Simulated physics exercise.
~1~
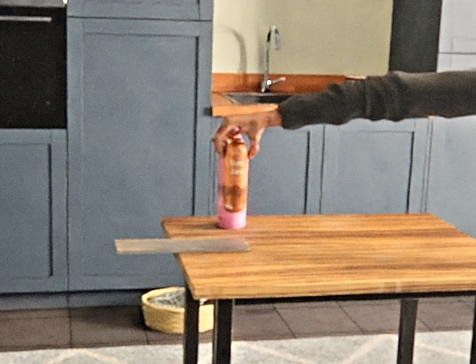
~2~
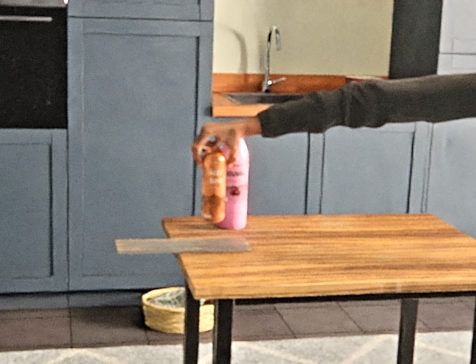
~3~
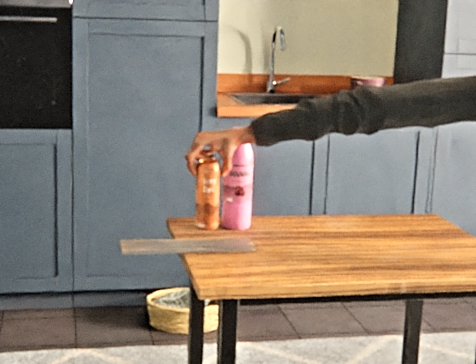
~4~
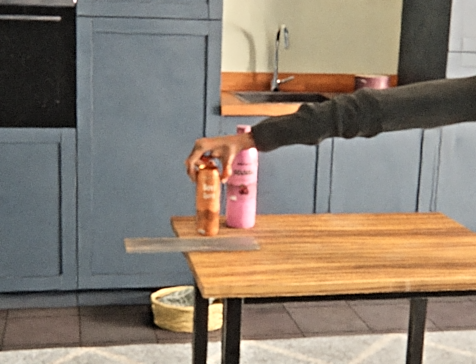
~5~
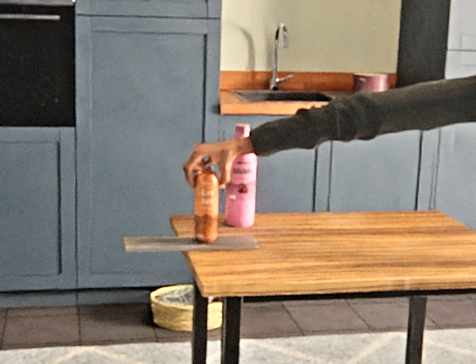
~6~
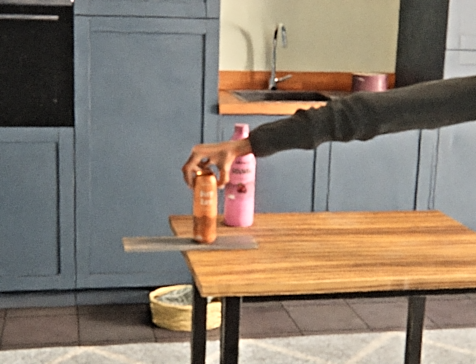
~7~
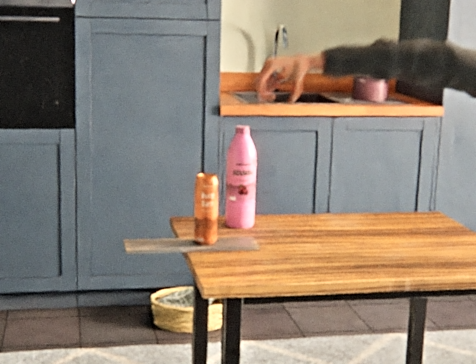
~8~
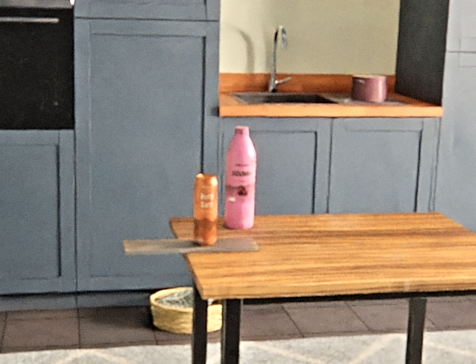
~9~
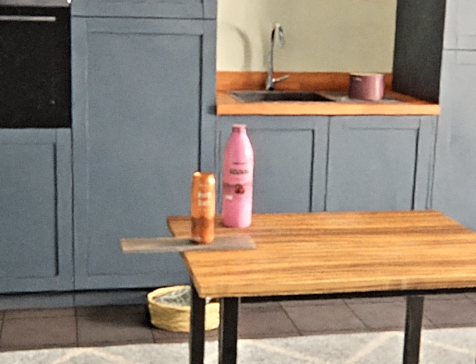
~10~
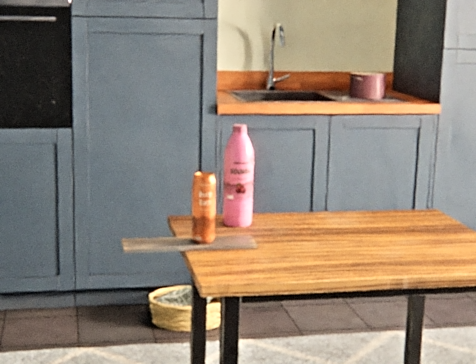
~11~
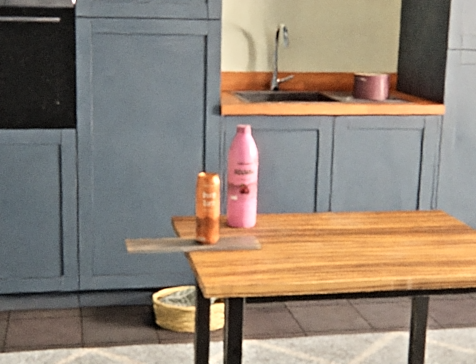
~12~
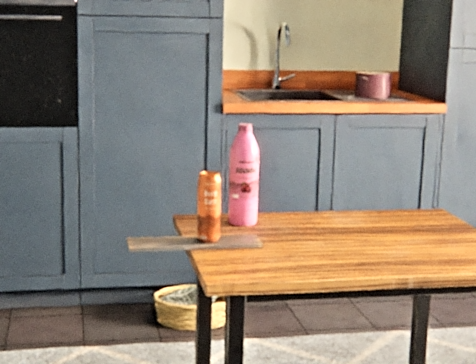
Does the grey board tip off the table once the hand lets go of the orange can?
No, the board stays on the table, with the orange can still standing upright on it beside the pink bottle.
